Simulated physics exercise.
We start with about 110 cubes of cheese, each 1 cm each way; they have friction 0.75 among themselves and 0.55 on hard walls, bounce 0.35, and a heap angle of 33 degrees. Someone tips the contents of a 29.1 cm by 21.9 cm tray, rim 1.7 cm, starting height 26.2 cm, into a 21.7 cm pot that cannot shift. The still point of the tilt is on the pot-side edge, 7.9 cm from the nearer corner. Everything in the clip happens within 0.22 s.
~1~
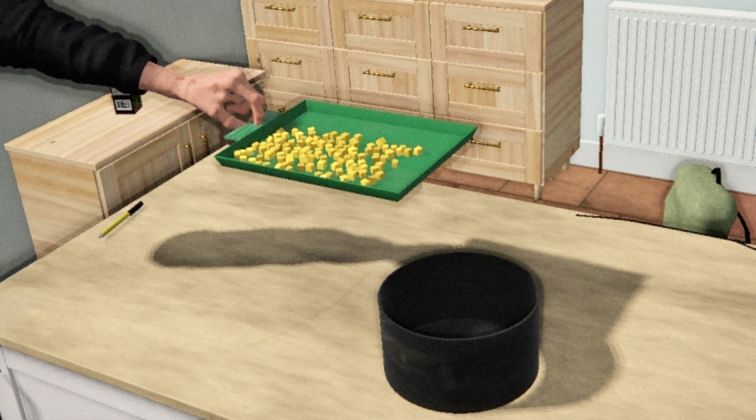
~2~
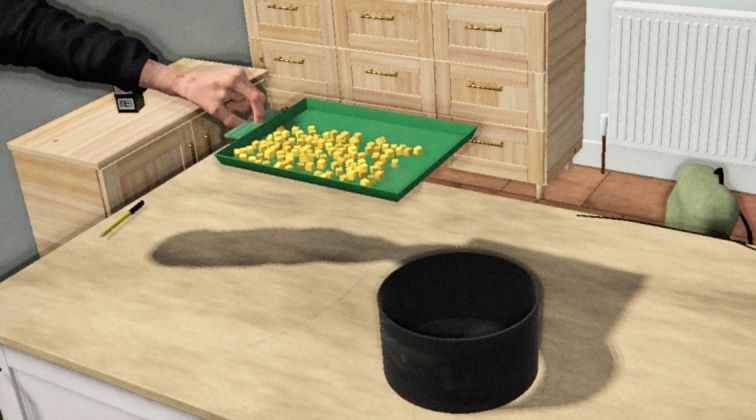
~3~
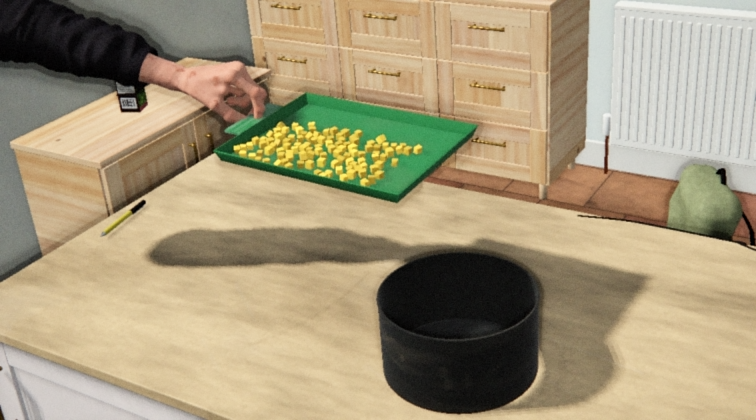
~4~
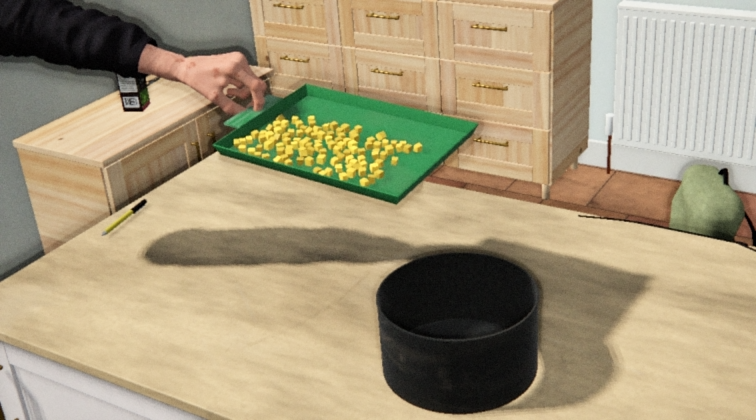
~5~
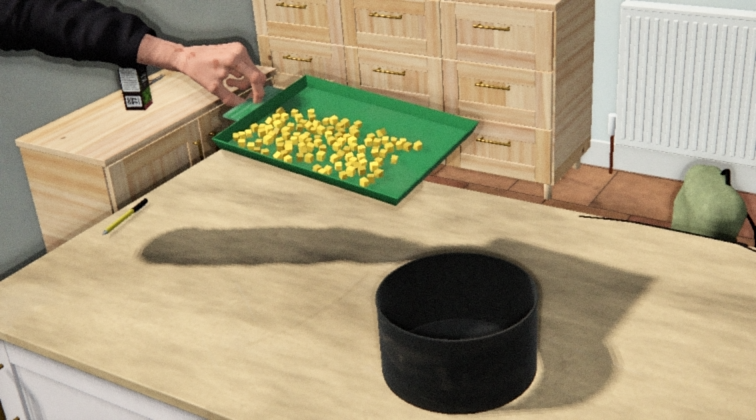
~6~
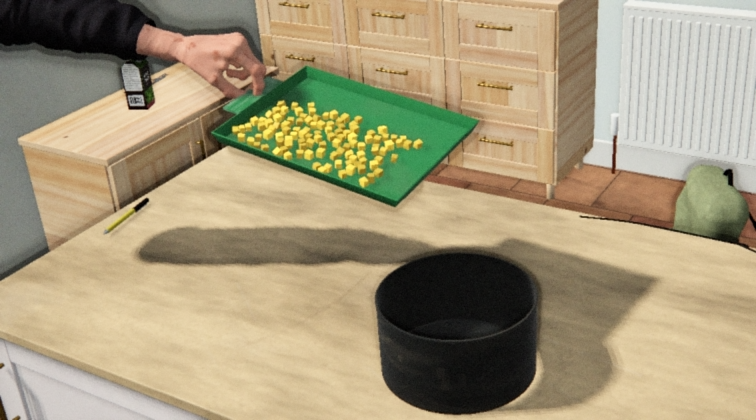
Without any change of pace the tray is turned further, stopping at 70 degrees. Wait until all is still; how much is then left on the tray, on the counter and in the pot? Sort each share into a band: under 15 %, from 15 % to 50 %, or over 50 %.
Tray: From 15 % to 50 %; counter: Under 15 %; pot: Over 50 %.
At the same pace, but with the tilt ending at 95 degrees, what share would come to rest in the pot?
Result: Close to 100 %.
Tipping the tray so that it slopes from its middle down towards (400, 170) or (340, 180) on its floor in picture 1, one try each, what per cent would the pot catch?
Approximately 60 percent, then 15 percent.
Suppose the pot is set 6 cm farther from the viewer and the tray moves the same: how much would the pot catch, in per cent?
Result after the change: About 30 in a hundred.
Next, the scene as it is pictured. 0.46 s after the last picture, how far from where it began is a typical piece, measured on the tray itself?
Displacement on the tray: Roughly 3 cm.
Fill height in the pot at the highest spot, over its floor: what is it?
I'd say near 1.5 centimetres.
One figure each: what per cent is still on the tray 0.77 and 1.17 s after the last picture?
In order, 80 and 40.
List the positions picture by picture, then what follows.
The first frame shows tray tilt 0 degrees, front corners at (220, 155) and (397, 190); middle of the pieces at (319, 155); pot at (458, 293).
The second frame shows tray tilt 1 degrees, front corners at (220, 153) and (396, 190); middle of the pieces at (319, 154).
The third frame shows tray tilt 2 degrees, front corners at (220, 150) and (396, 191); middle of the pieces at (319, 151).
The fourth frame shows tray tilt 5 degrees, front corners at (220, 144) and (396, 193), lowest corner right front; middle of the pieces at (318, 147).
The fifth frame shows tray tilt 7 degrees, front corners at (219, 138) and (396, 194), lowest corner right front; middle of the pieces at (318, 143).
The sixth frame shows tray tilt 10 degrees, front corners at (219, 132) and (395, 196), lowest corner right front; middle of the pieces at (318, 139); pot at (456, 294).
Then, 0.46 s after the last picture, tilt 39 degrees; the tray holds 100 %, the pot 0 %.
Then, 0.77 s after the last picture, tilt 58 degrees; the tray holds 80 %, the pot 0 %.
Then, 1.17 s after the last picture, tilt 70 degrees; the tray holds 40 %, the pot 50 %.
In the end, tray 35 %, counter 5 %, pot 60 %.
